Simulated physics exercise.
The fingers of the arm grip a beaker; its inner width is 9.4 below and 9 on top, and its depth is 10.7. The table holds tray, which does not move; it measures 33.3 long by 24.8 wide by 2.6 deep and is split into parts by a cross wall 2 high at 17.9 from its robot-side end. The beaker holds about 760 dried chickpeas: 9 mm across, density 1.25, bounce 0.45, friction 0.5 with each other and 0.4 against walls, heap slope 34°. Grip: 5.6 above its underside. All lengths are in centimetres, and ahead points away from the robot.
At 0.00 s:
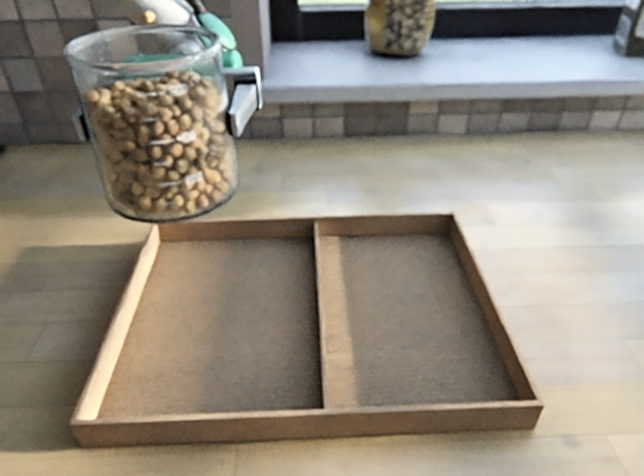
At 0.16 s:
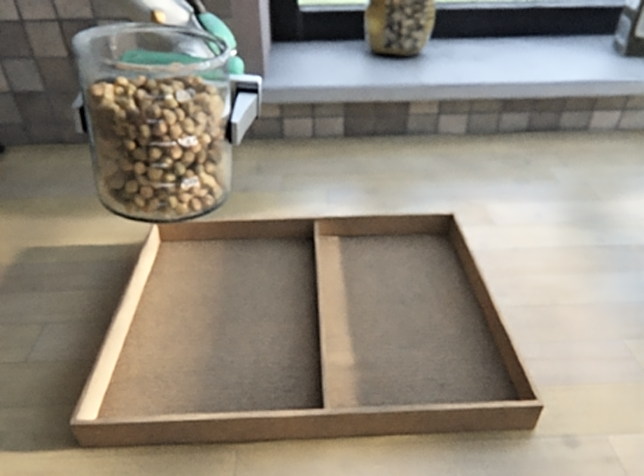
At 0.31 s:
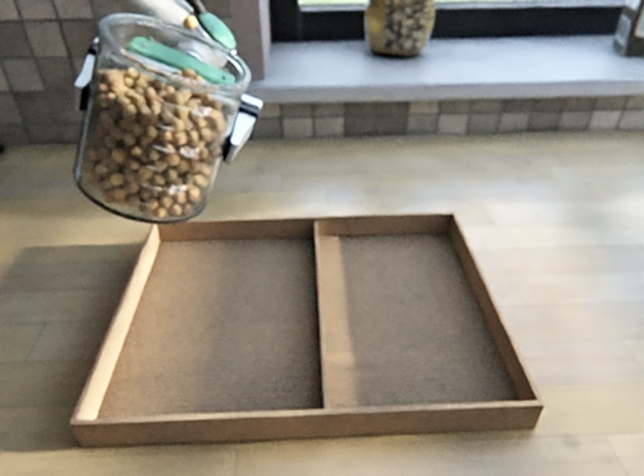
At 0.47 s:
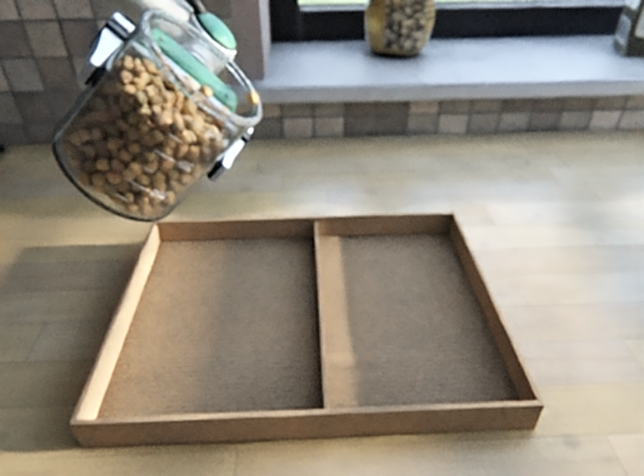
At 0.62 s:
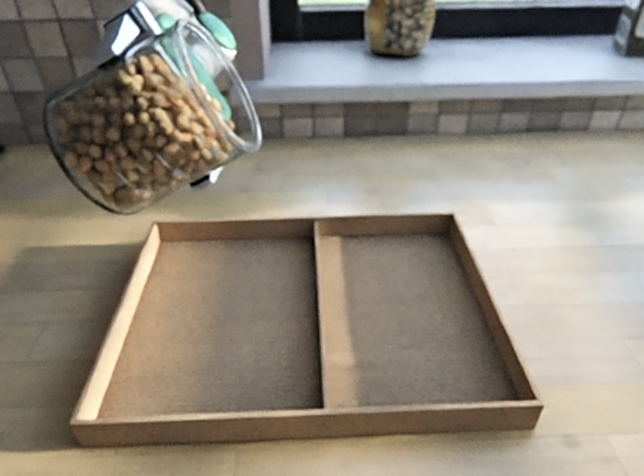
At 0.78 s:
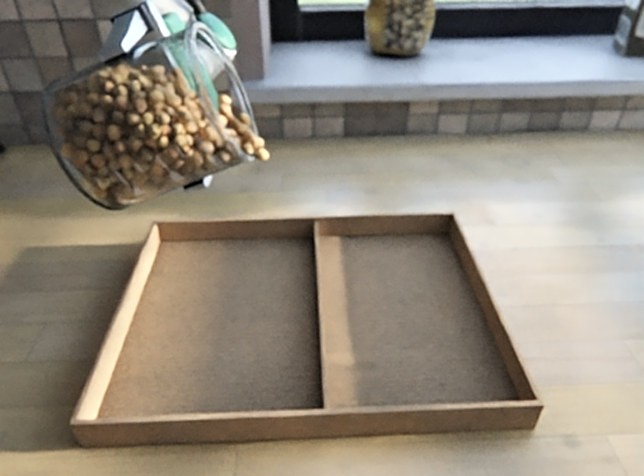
Above a divided tray on a table, a clear beaker of chickpeas tilts steeply rightward.
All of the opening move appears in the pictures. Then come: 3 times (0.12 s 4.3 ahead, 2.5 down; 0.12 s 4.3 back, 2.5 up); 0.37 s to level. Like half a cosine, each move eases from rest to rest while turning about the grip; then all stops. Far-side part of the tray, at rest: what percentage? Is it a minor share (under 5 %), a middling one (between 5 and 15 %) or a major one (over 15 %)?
A major share.
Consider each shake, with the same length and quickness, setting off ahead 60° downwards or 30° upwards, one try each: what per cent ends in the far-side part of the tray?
Roughly 10 per cent, then 50 per cent.
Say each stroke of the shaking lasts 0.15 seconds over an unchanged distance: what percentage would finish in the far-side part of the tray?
Estimate: Near 10 per cent.
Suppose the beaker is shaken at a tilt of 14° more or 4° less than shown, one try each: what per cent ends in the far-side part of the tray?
It would be around 45 and 15 per cent.
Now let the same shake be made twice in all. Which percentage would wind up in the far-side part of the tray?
About 15 per cent, then.
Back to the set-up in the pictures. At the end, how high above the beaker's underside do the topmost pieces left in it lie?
I'd say close to 9.0 cm.
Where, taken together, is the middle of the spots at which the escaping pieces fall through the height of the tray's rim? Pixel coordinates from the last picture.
Roughly at (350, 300).
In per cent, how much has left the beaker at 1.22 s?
About 15 in a hundred parts are out by then.
After 1.22 s, tilted 70° forward, highest piece 21 above the table; 649 in the beaker, 67 in the far-side part, 15 in the robot-side part, 29 in flight or on a rim.
After 1.65 s, tilted 45° forward, highest piece 22 above the table; 542 in the beaker, 145 in the far-side part, 55 in the robot-side part, 1 on the table or floor, 17 in flight or on a rim.
After 2.07 s, level, highest piece 23 above the table; 541 in the beaker, 152 in the far-side part, 65 in the robot-side part, 2 on the table or floor.
After 3.12 s, level, highest piece 23 above the table; 541 in the beaker, 152 in the far-side part, 65 in the robot-side part, 2 on the table or floor.
In the end, 541 in the beaker, 152 in the far-side part, 65 in the robot-side part, 2 on the table or floor. That is 20 % in the far-side part of the tray.
